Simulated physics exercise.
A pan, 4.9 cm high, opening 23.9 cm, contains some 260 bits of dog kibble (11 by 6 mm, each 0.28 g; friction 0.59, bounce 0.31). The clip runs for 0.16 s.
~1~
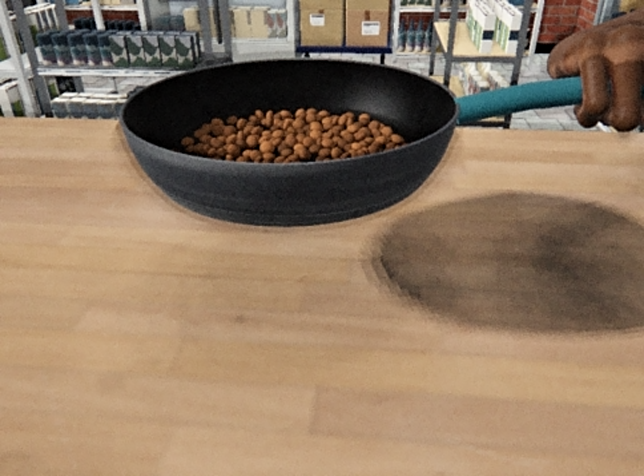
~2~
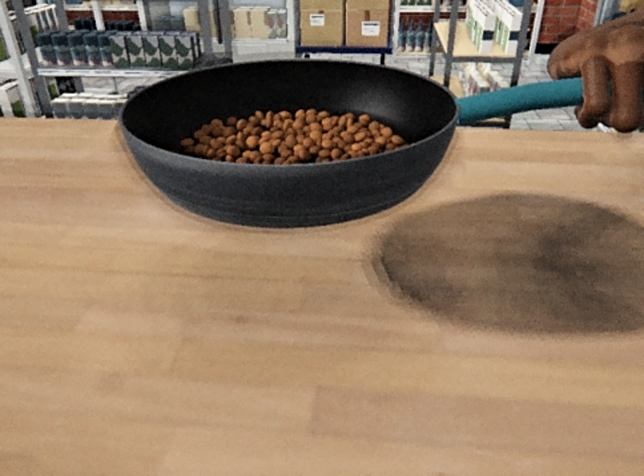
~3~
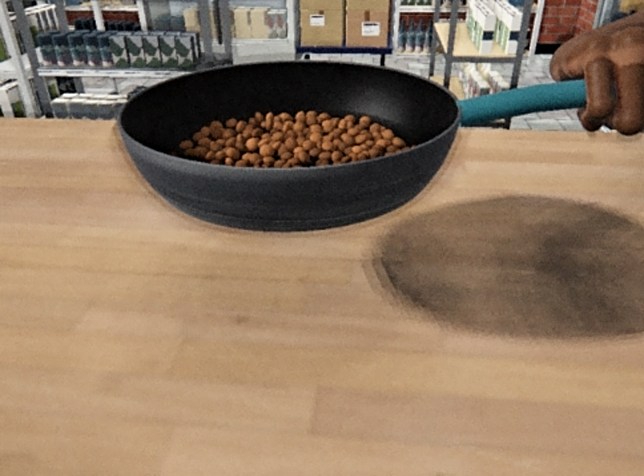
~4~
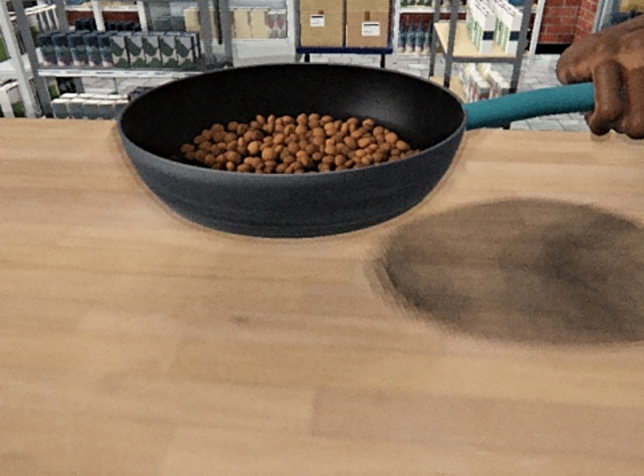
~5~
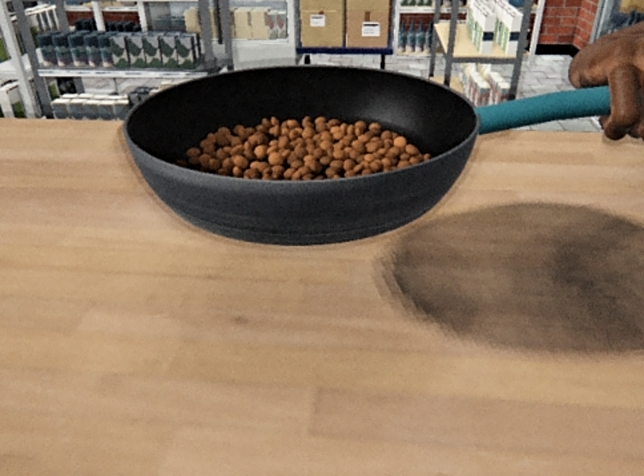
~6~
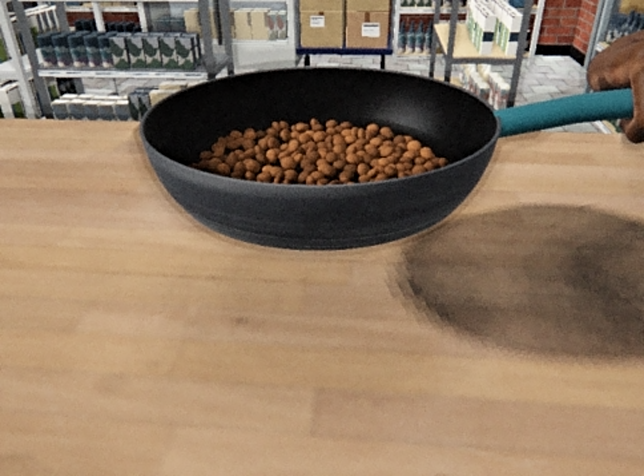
A dark frying pan full of small brown kibble stayed level above a wooden counter while a hand gripping its teal handle moved it slightly toward the viewer, then a little to the right.
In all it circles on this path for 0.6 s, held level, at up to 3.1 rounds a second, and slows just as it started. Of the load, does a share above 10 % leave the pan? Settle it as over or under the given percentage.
Under it.
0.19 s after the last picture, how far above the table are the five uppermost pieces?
Roughly 14 cm.
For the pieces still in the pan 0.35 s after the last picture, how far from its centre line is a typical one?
6.0 cm or so.
Then, 0.19 s after the last picture, pan 100 %; middle of the pieces not yet landed near (357, 147).
Then, 0.35 s after the last picture, pan 100 %; middle of the pieces not yet landed near (324, 158).
Then, 0.50 s after the last picture, pan 100 %; middle of the pieces not yet landed near (342, 155).
Then, 0.64 s after the last picture, pan 100 %; middle of the pieces not yet landed near (342, 155).
In the end, pan 100 %.
